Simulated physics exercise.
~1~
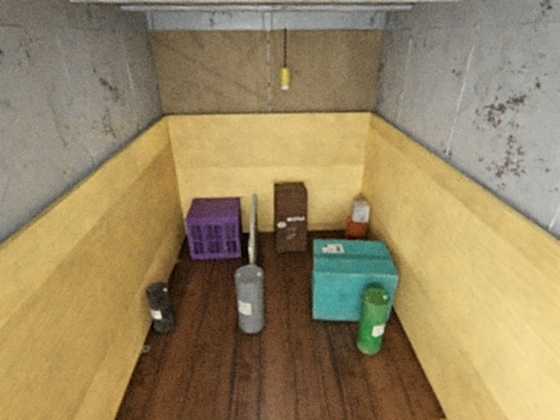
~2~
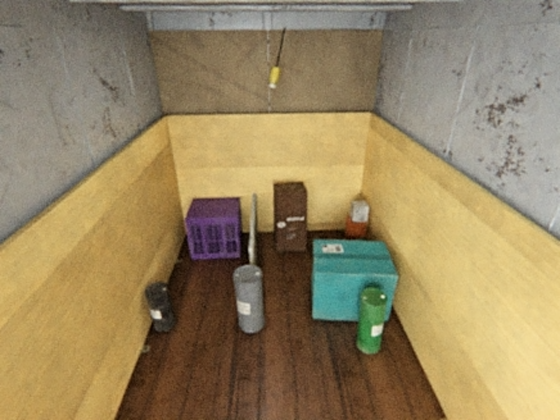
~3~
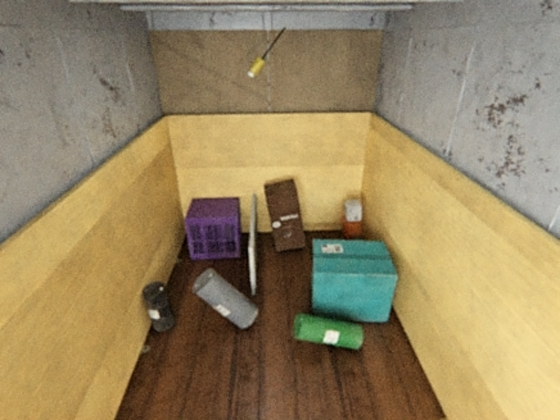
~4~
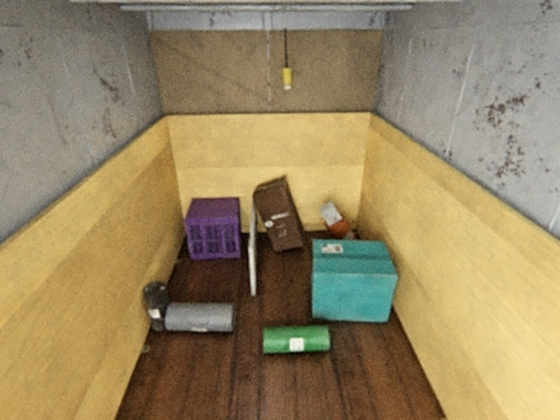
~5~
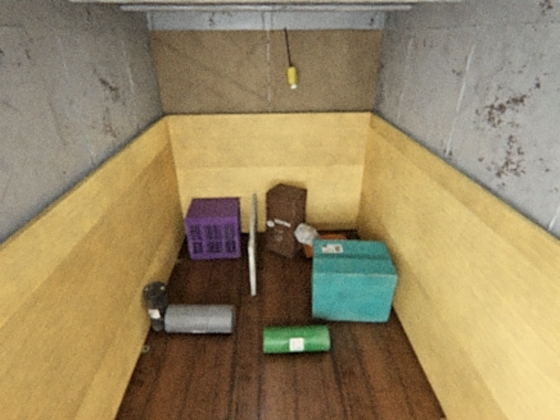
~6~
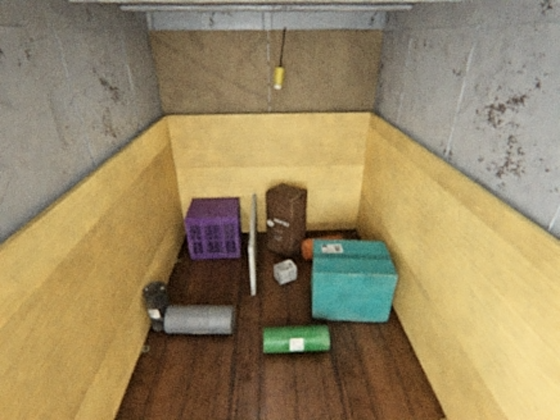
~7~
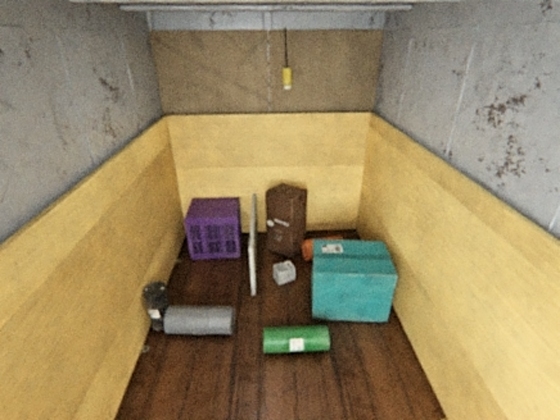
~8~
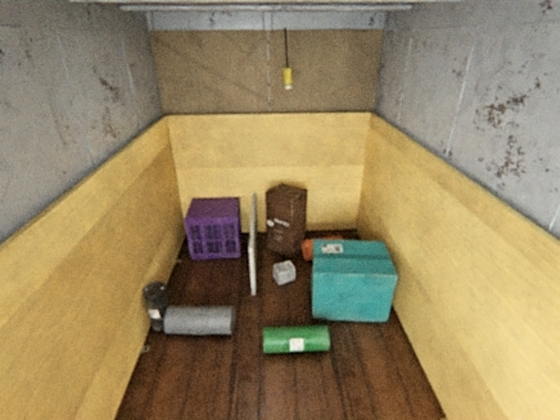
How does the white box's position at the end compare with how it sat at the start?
At the start the white box sits upright near the right wall at the back, and by the end it lies on its side on the floor, further left and nearer the viewer.
Green and grey canisters toppling leftward in a van's load bay, then an orange canister and small white box tumbling down.
